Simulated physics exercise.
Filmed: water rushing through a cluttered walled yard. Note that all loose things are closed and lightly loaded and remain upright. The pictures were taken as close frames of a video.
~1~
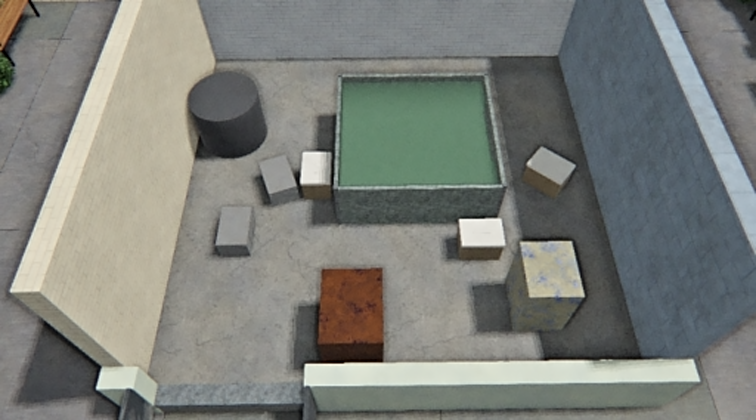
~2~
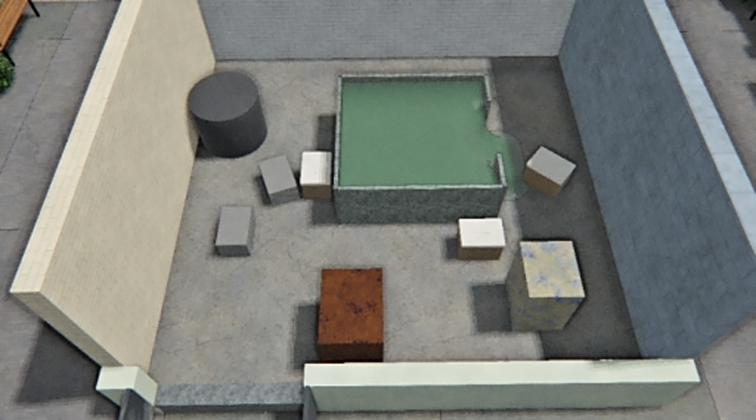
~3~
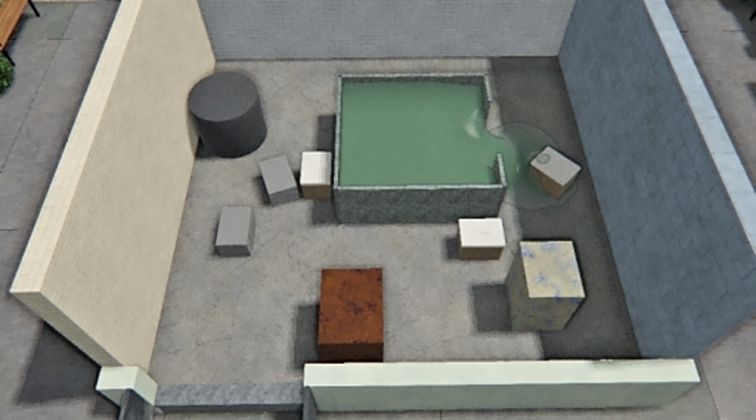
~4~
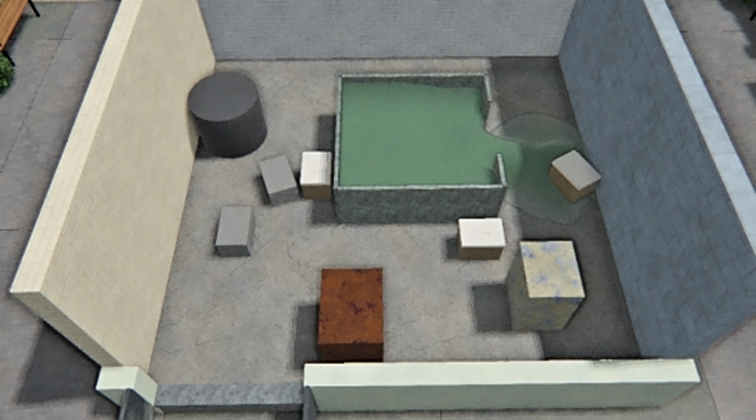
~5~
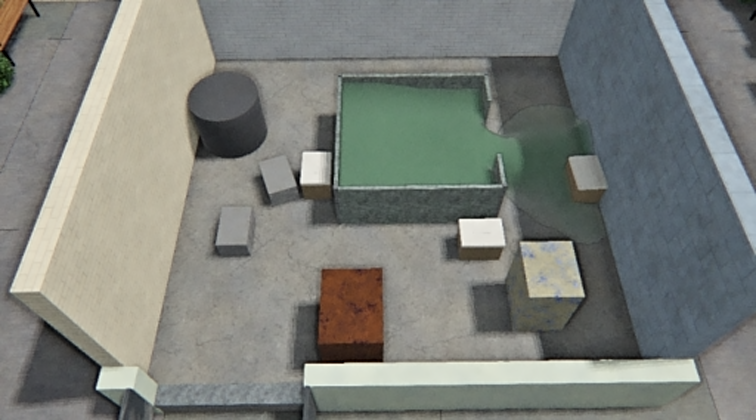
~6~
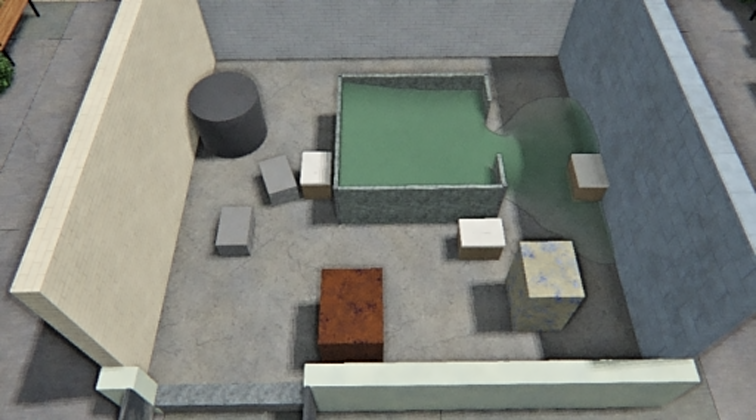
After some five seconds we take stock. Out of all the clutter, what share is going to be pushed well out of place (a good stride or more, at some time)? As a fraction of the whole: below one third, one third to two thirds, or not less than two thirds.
The things swept well aside make up a smaller part than a third.
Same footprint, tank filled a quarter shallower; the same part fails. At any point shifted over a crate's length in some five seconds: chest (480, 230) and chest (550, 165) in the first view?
So the first came up short, and the second made it that far.
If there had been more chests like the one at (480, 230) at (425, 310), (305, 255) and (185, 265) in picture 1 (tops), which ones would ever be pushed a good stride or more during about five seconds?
Outcome per entry: Knocked aside / stays where it is / stays where it is.
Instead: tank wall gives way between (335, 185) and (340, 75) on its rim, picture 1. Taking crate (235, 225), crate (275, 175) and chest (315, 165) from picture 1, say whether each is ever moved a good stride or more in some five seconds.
Each in turn, ends up that far off, ends up that far off, ends up that far off.
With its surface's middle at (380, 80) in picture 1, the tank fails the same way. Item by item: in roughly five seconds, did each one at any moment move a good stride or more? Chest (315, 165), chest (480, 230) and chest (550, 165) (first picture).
Well, the first one didn't get far, the second got driven a long way, and the third got driven a long way.
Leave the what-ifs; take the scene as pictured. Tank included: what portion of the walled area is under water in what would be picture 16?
I'd put it near 40 percent.
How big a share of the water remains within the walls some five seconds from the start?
I make it 100 percent.
A moment on, 1 of 5 are well off their spots; 1 afloat.
Next, 1 of 5 are well off their spots; 1 afloat.
Later, 1 of 5 are well off their spots; 0 afloat.
In the end, 1 of 5 are well off their spots, and 1 have been at some point; 1 afloat.
